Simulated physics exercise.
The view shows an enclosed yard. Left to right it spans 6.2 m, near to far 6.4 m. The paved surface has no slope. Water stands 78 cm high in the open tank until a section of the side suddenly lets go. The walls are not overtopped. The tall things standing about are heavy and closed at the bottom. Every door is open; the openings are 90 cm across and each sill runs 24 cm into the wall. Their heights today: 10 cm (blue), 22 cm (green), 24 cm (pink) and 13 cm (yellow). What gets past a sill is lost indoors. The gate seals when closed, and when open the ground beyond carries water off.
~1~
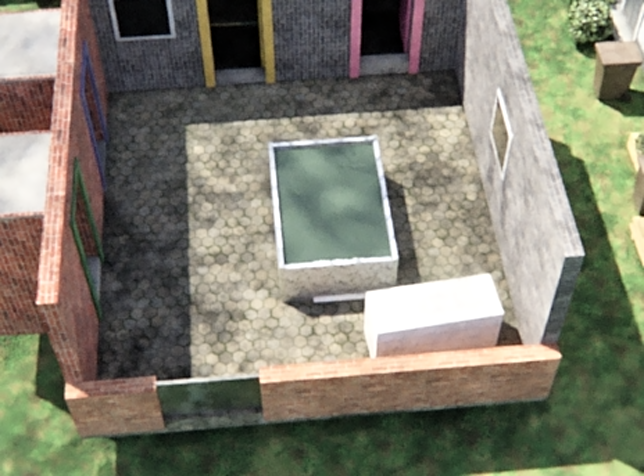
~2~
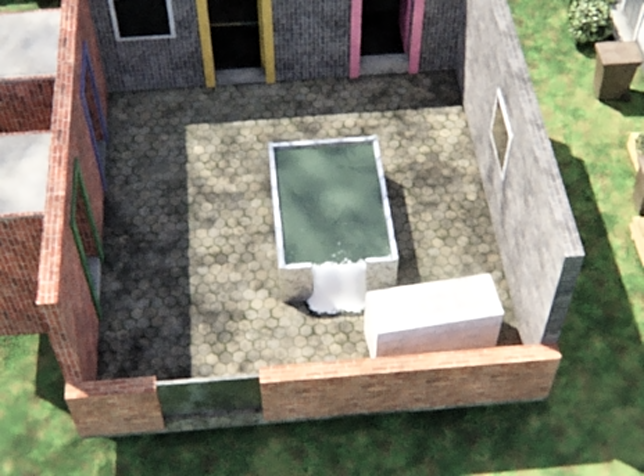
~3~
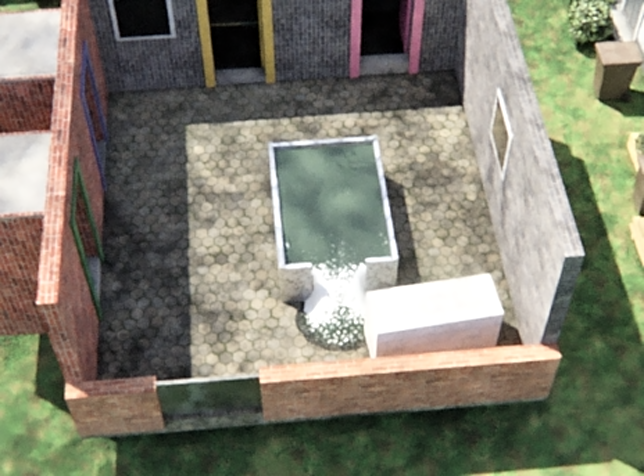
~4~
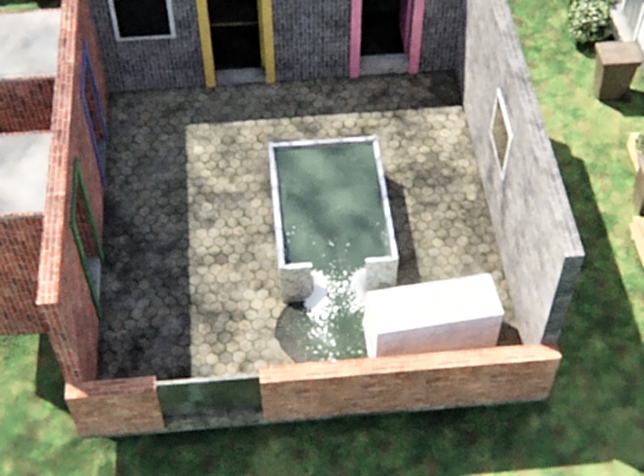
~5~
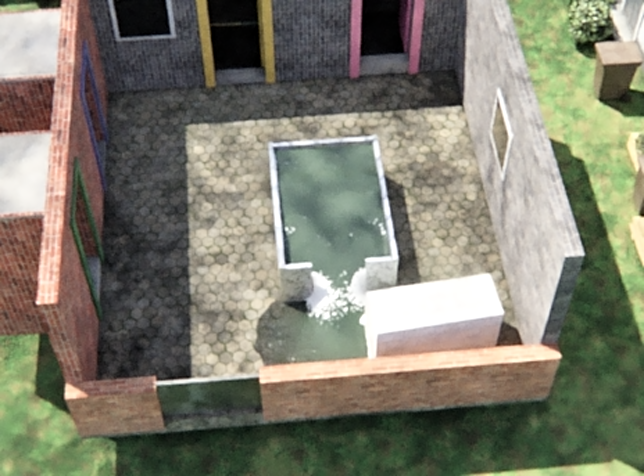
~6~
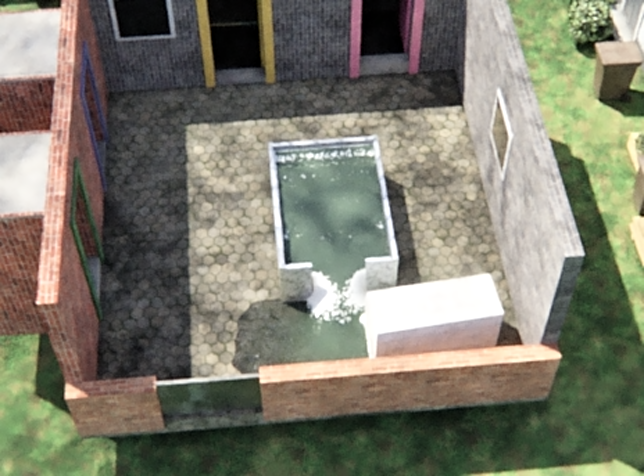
A raised rectangular tank of dark green water with pale rims stands in a paved yard, seen from high above by a still camera. Brick and grey walls enclose it, with yellow and pink doorways at the back, a green opening at left, and a white block near the front. White water bursts through the tank's near side, foams onto the paving, and spreads in a dark pool.
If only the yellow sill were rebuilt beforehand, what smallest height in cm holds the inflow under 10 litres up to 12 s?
At least 10.5 cm or so.
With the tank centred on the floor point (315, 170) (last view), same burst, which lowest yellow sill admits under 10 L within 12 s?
Some 10.0 cm.
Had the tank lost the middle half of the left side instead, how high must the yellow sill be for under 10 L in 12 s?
Some 6.0 cm.
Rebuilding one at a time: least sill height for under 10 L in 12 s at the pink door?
Roughly 10.5 cm at pink.
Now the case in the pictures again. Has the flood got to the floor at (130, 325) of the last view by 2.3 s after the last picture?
It is wet.
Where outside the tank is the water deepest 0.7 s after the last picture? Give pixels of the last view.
At about (350, 379).
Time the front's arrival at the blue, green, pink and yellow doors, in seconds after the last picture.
Blue 2.6 s, green 1.6 s, pink 3.8 s, yellow 4.5 s.
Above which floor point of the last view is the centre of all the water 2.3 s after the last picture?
At about (316, 281).
Then, 0.7 s after the last picture water covers 20 % of the floor, deepest (51 cm) near (350, 379); it has not reached the yellow door.
Then, 2.3 s after the last picture water covers 40 % of the floor, deepest (36 cm) near (513, 377); it has not reached the yellow door.
Then, 11.3 s after the last picture water covers 100 % of the floor, deepest (13 cm) near (474, 162); 9 cm at the yellow door, 1 litre in over its 13 cm sill.
At the yellow door as built, the water peaked near 14 cm, 7.3 s after the last picture.
Run again over the same 12 s with other heights there, 18 litres in over 9.5 cm, 3 litres over 12.5 cm. The limit of 10 litres is kept from about 10.5 cm up.
